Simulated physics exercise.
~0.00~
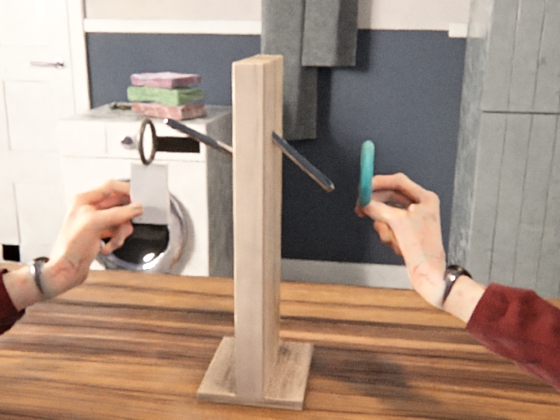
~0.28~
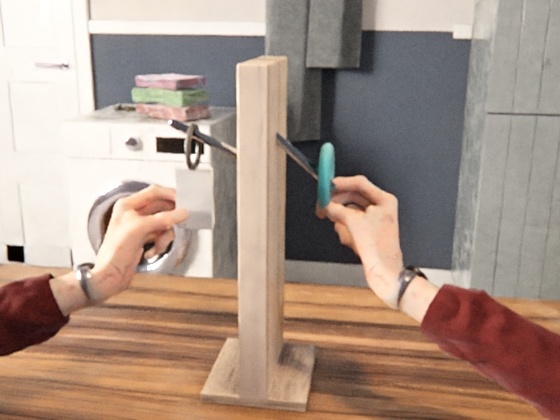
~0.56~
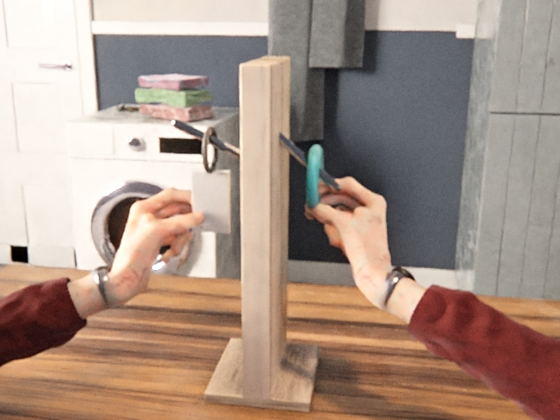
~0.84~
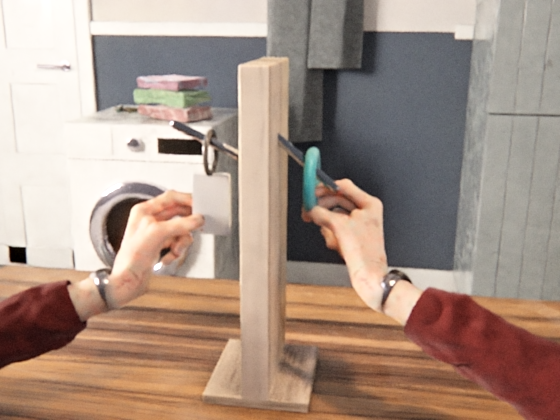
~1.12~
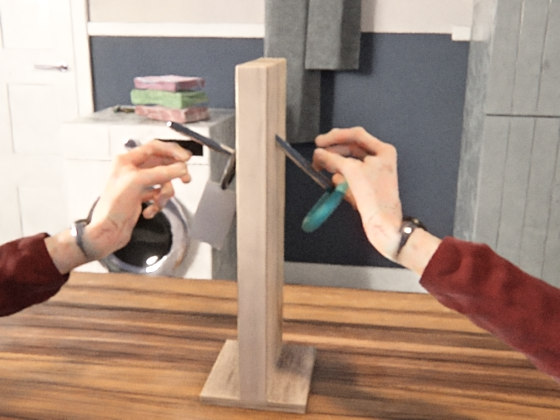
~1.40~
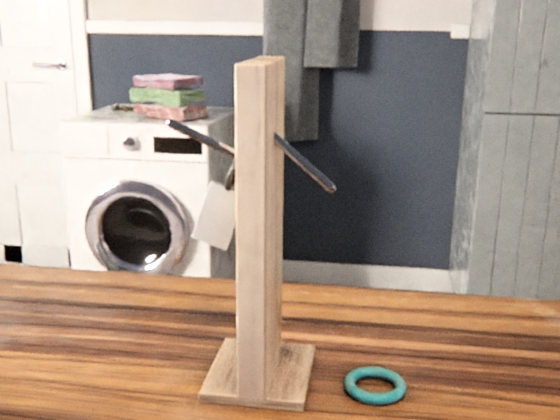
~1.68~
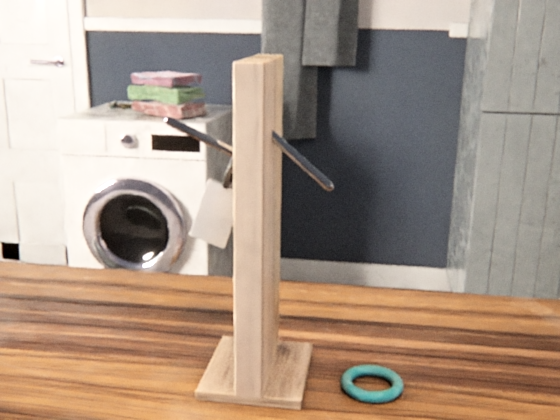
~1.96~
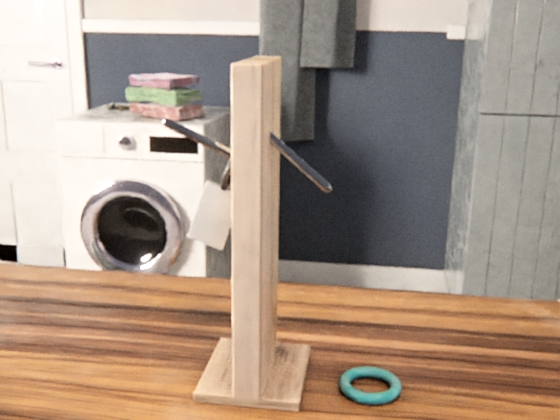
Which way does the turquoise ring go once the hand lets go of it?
It moves down, dropping from beside the right peg to the wooden table.
In the video, two hands bring a white tag and a turquoise ring to the sloping pegs of a wooden stand and let go. The ring drops to the table on the right, while the tag stays hanging on the left peg.
